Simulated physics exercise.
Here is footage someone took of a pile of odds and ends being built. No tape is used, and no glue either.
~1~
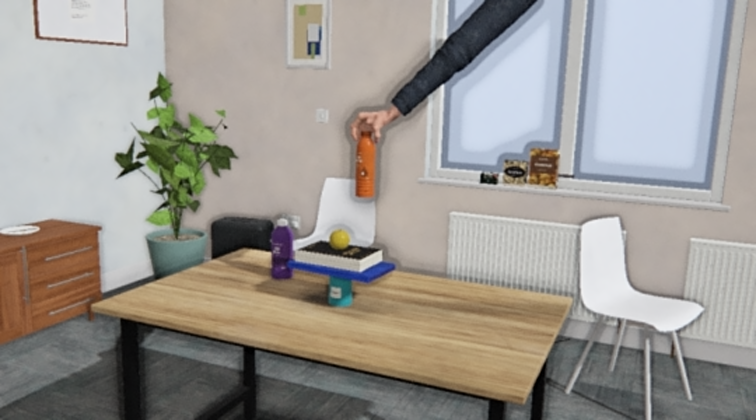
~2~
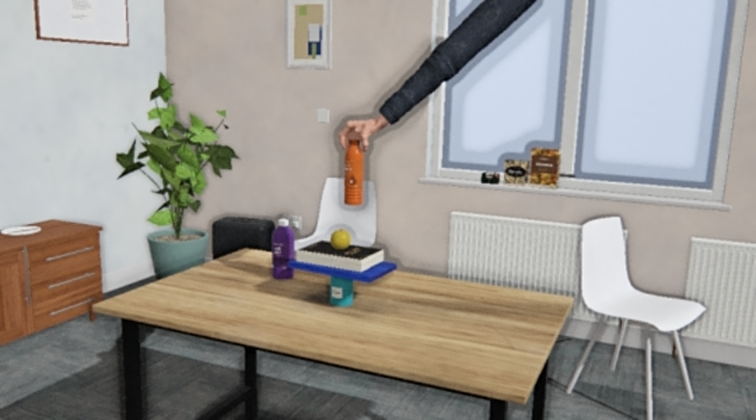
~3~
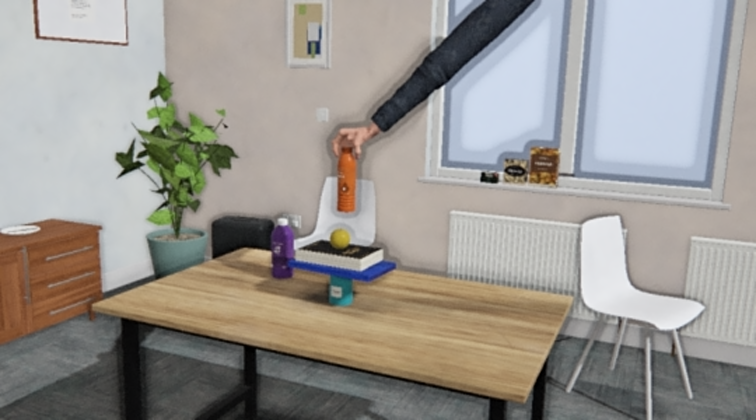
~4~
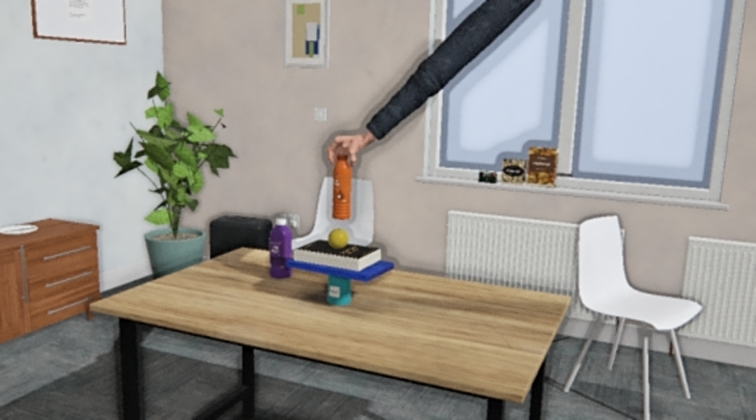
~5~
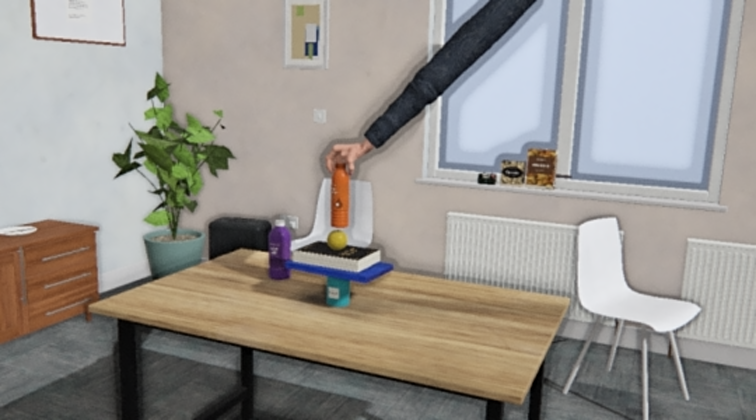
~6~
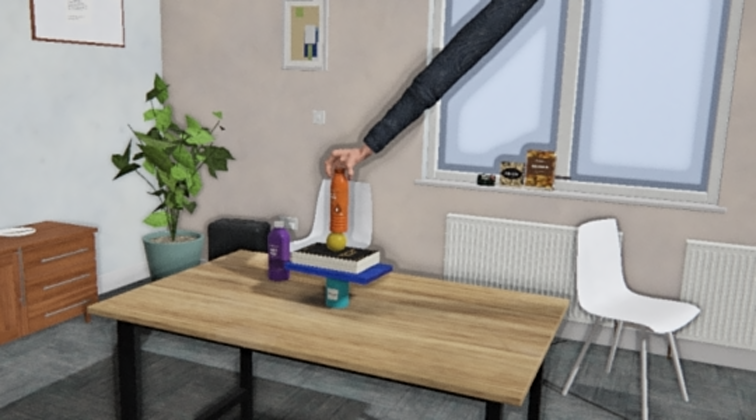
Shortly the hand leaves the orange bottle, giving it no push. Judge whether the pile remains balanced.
The pile will not stay secure.
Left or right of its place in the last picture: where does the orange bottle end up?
It shifts to the viewer's right.
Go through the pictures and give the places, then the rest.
The first frame shows on its way; orange bottle (365, 164); blue board (342, 266).
The second frame shows on its way; orange bottle (354, 172); purple bottle (283, 249).
The third frame shows on its way; orange bottle (347, 179); turquoise jar (341, 285).
The fourth frame shows on its way; orange bottle (342, 187); black book (338, 254).
The fifth frame shows on its way; orange bottle (340, 195); yellow apple (337, 240).
The sixth frame shows in place under the hand; orange bottle (339, 200); blue board (339, 267).
Then, 0.60 s later than the last frame, orange bottle now fallen.
Then, 0.70 s later than the last frame, things are still on the move.
Then, 0.90 s later than the last frame, as before.
When it is over, fallen, orange bottle; the other 5 as before. End places, in pixels of the last picture, orange bottle near (432, 311). The pile loses its balance.
